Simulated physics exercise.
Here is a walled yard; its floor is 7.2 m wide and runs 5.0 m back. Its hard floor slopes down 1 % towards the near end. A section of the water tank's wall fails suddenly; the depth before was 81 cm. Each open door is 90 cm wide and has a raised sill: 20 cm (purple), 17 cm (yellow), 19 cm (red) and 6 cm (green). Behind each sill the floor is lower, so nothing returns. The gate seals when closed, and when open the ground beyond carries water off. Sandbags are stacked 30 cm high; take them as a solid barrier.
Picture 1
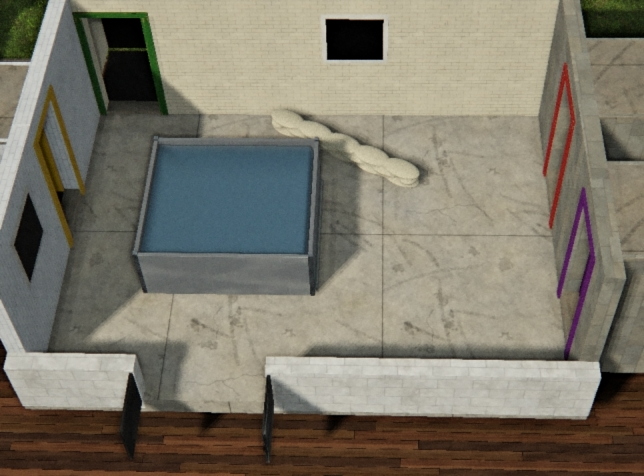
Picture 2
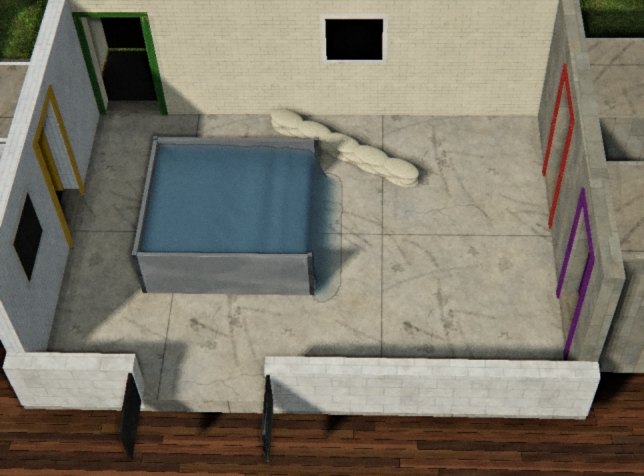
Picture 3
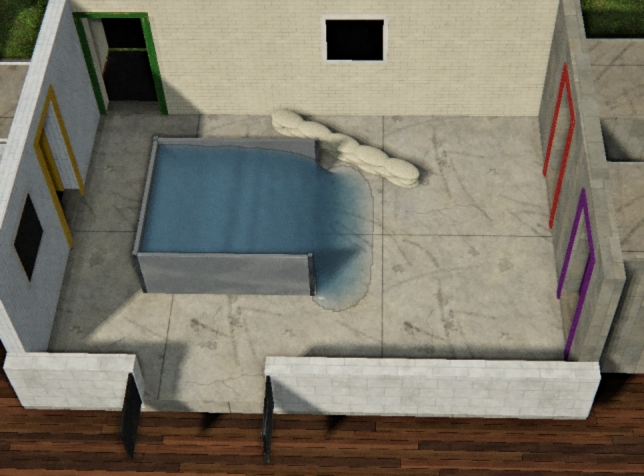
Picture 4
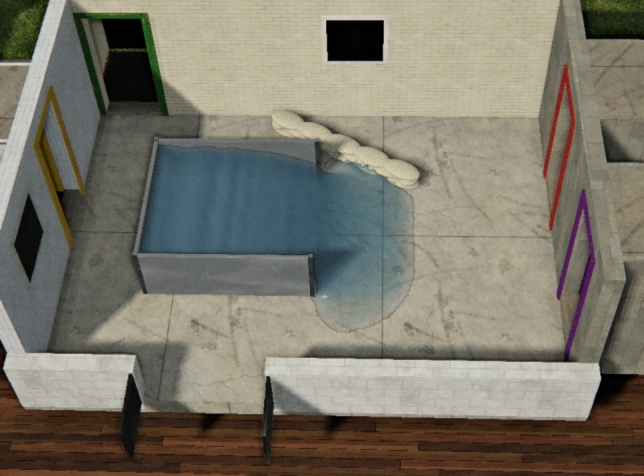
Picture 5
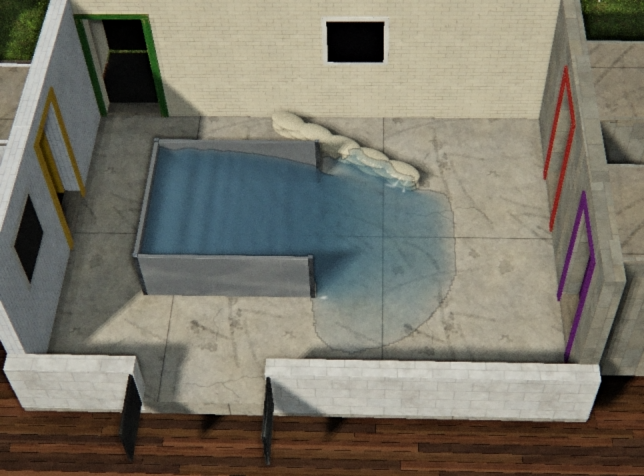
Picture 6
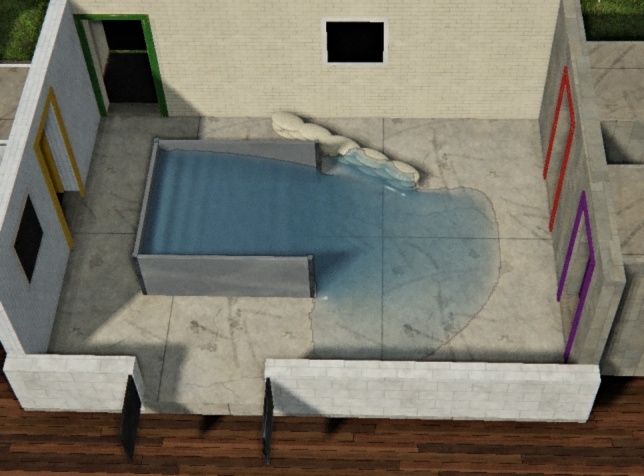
Water pours from the tank's open right side and spreads across the floor past sandbags.
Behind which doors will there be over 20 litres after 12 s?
Within that time: At the purple door it goes over the limit; at the yellow door it stays under the limit; at the red door it goes over the limit; at the green door it exceeds the limit.
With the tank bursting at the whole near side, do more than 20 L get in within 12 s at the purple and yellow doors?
Against that limit: Purple not over, yellow under.
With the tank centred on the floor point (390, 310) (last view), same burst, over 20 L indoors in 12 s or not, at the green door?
Against that limit: Green under.
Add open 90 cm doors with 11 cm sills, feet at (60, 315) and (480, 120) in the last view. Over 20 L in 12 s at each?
In that order: Above, past it.
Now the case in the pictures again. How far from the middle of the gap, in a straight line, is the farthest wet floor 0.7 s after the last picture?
Roughly 4.2 m.
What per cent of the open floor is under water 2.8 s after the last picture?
About 65 per cent.
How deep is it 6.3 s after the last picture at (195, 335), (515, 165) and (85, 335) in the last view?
Roughly 8, 14 and 20 cm, in turn.
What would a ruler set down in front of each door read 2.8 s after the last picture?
In cm: Purple 33, yellow 0, red 24, green 0.
Then, 0.7 s after the last picture water covers 45 % of the floor and is deepest (55 cm) near (546, 253); purple door 27 cm at the sill, 1 L in, yellow door not reached, red door 32 cm at the sill, 26 L in, green door not reached.
Then, 1.5 s after the last picture water covers 55 % of the floor and is deepest (62 cm) near (561, 394); purple door 37 cm at the sill, 33 L in, yellow door not reached, red door 37 cm at the sill, 90 L in, green door not reached.
Then, 2.8 s after the last picture water covers 65 % of the floor and is deepest (38 cm) near (561, 394); purple door 33 cm at the sill, 163 L in, yellow door not reached, red door 24 cm at the sill, 163 L in, green door not reached.
Then, 6.3 s after the last picture water covers 95 % of the floor and is deepest (26 cm) near (352, 150); purple door 14 cm at the sill, 202 L in, yellow door 12 cm at the sill, 0 L in, red door 15 cm at the sill, 172 L in, green door 7 cm at the sill, 3 L in.
Then, 11.3 s after the last picture water covers 95 % of the floor and is deepest (14 cm) near (305, 175); purple door 12 cm at the sill, 202 L in, yellow door 8 cm at the sill, 0 L in, red door 8 cm at the sill, 172 L in, green door 8 cm at the sill, 43 L in.
